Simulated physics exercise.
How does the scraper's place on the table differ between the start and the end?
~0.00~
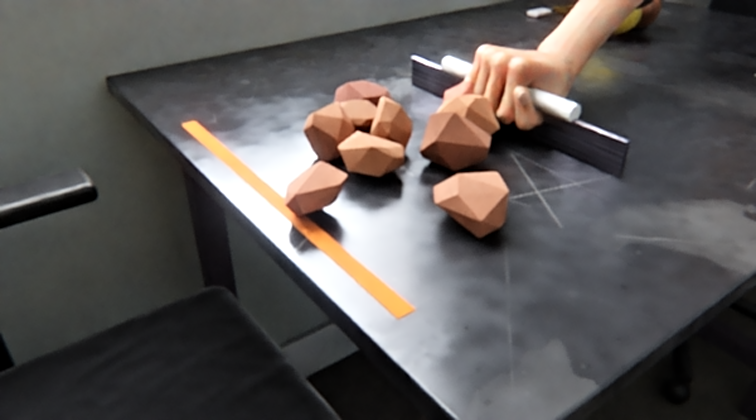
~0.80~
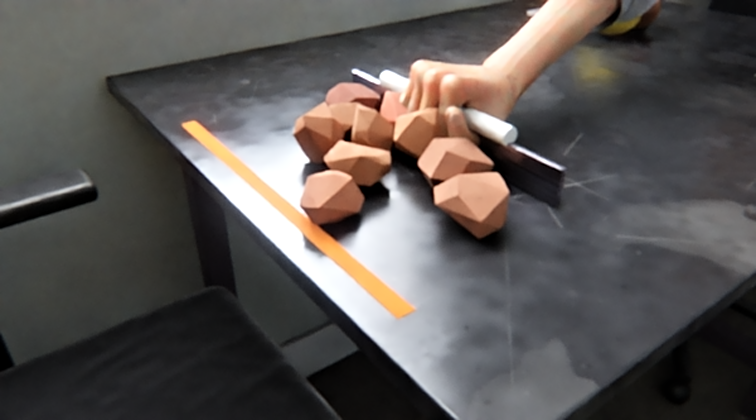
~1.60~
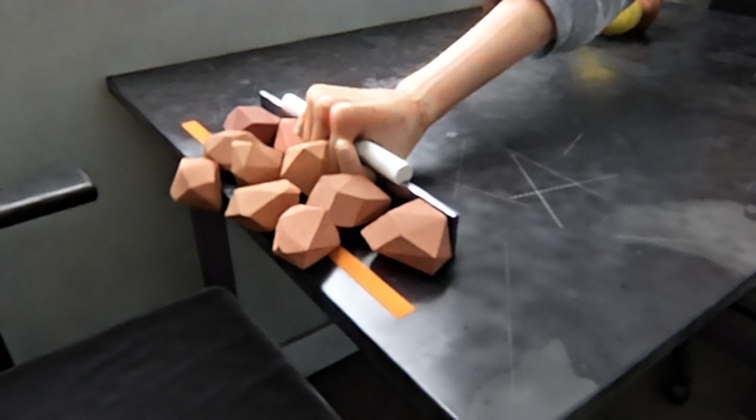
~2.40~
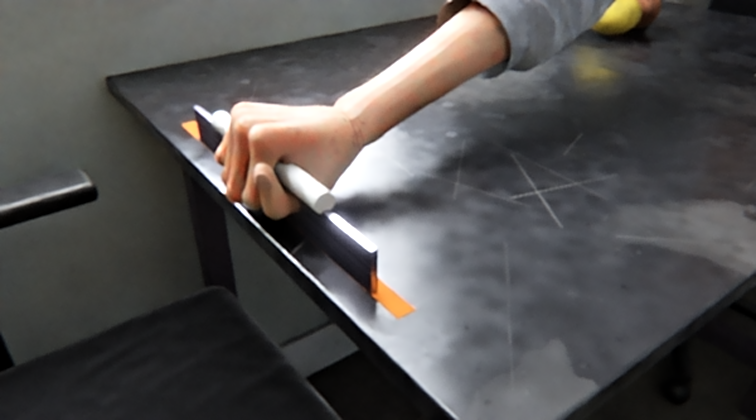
At the start the scraper stands behind the brown blocks, well to the right of the orange tape. At the end it is farther left and lower in view, at the orange tape near the table's edge.
